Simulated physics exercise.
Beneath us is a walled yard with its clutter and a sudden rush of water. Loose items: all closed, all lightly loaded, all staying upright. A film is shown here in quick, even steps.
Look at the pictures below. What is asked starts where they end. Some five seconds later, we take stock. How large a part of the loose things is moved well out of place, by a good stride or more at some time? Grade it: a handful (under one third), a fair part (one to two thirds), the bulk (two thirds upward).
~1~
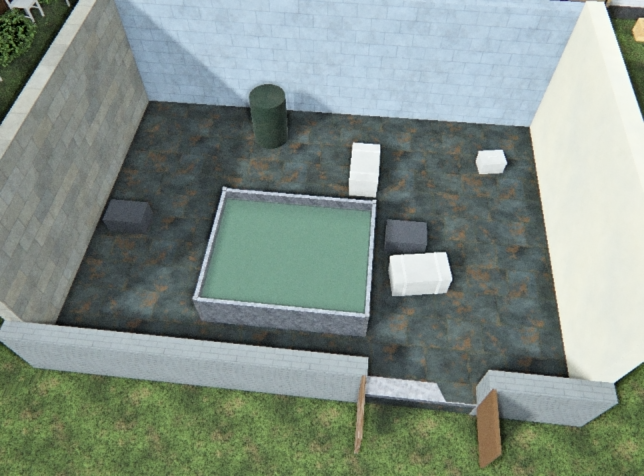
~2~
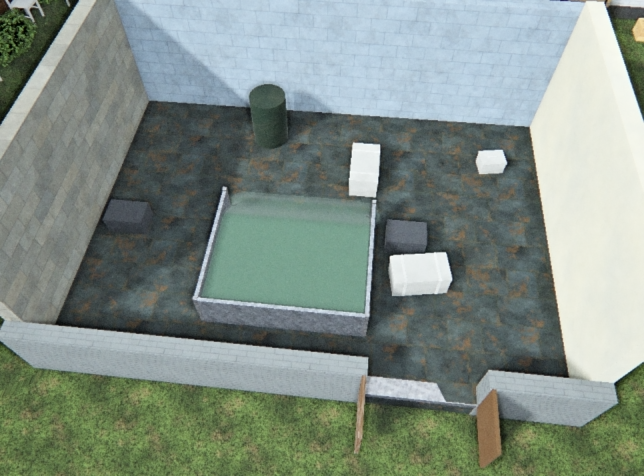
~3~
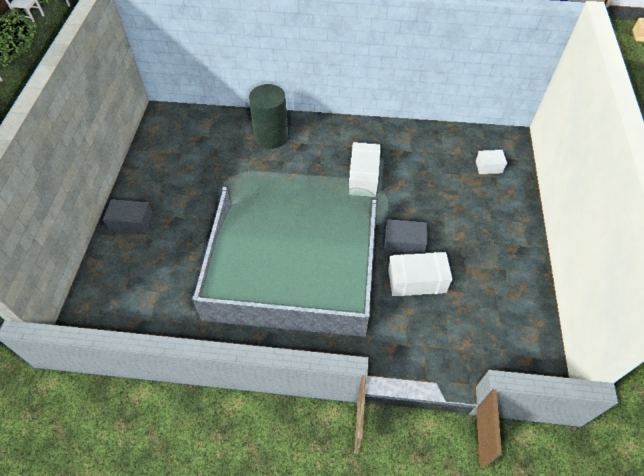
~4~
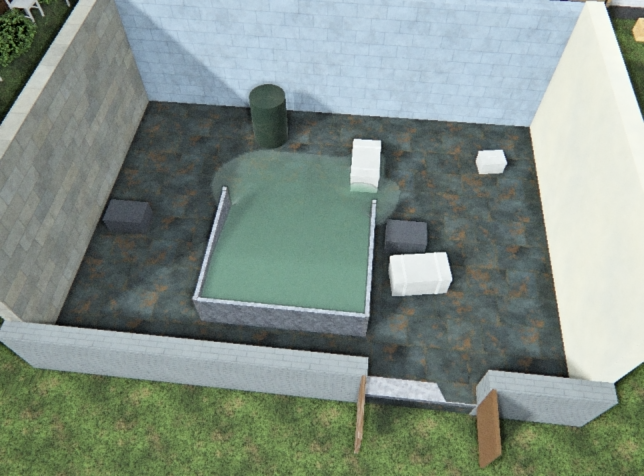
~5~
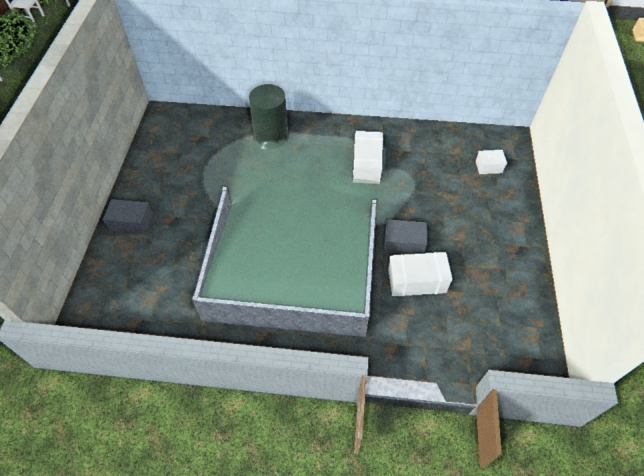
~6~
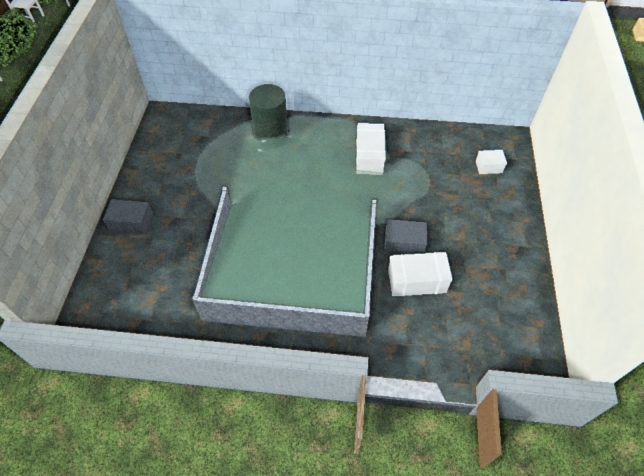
A fair part.
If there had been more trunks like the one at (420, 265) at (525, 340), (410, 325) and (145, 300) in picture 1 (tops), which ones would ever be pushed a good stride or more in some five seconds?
Taking them one at a time: Falls short; falls short; falls short.
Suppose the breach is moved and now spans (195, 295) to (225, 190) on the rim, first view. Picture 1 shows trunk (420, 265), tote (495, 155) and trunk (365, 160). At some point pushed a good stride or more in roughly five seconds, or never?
Well, in order they come out as under that mark, under that mark and under that mark.
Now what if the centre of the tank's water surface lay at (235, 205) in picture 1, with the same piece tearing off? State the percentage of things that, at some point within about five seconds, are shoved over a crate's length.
Roughly 60 percent of them.
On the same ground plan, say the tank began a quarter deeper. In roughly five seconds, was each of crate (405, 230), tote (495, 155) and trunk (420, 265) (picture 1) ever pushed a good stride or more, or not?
Going through them in turn, I'd say never got there, then got there, then never got there.
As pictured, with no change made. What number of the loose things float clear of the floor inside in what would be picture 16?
Well, I'd say 1.
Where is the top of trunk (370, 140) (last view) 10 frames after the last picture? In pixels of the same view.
Approximately at pixel (424, 117).
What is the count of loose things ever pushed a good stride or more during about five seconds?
I make it 3 in total.
A moment on, 1 of 5 are well off their spots; 0 afloat.
Next, 1 of 5 are well off their spots; 1 afloat.
Later, 2 of 5 are well off their spots; 1 afloat.
In the end, 3 of 5 are well off their spots, and 3 have been at some point; 1 afloat.
